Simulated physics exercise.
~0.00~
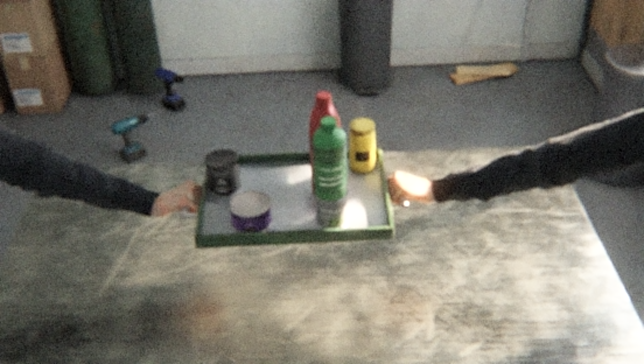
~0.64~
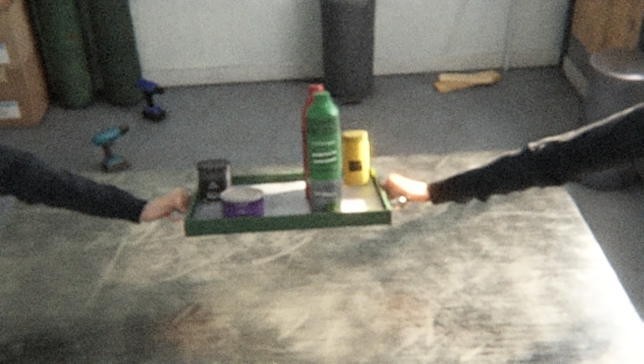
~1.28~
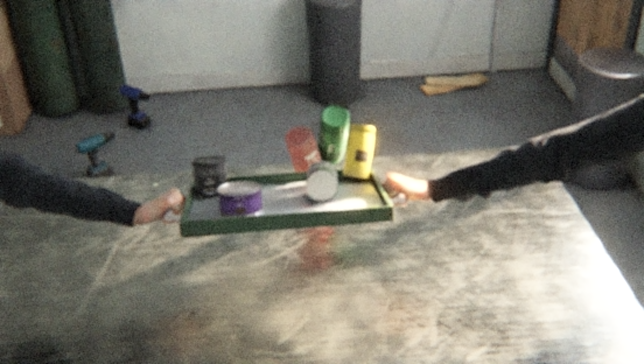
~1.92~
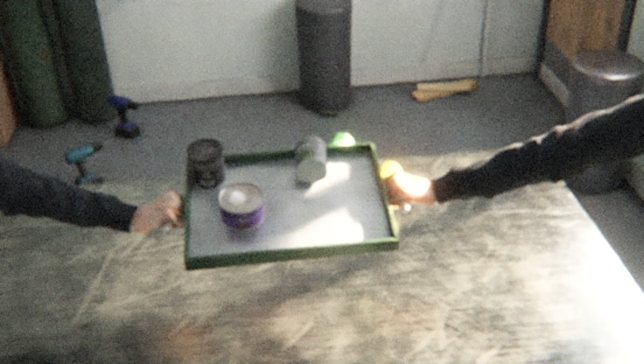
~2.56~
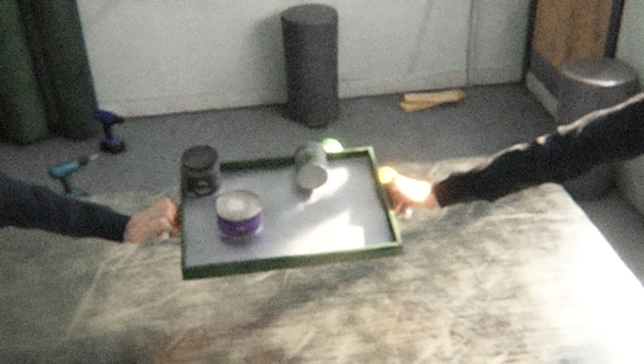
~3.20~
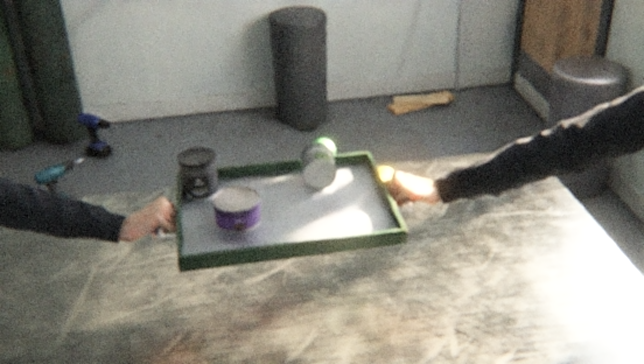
In a workshop, two hands tilt a loaded tray above a table, toppling bottles and a yellow jar off while tins remain.
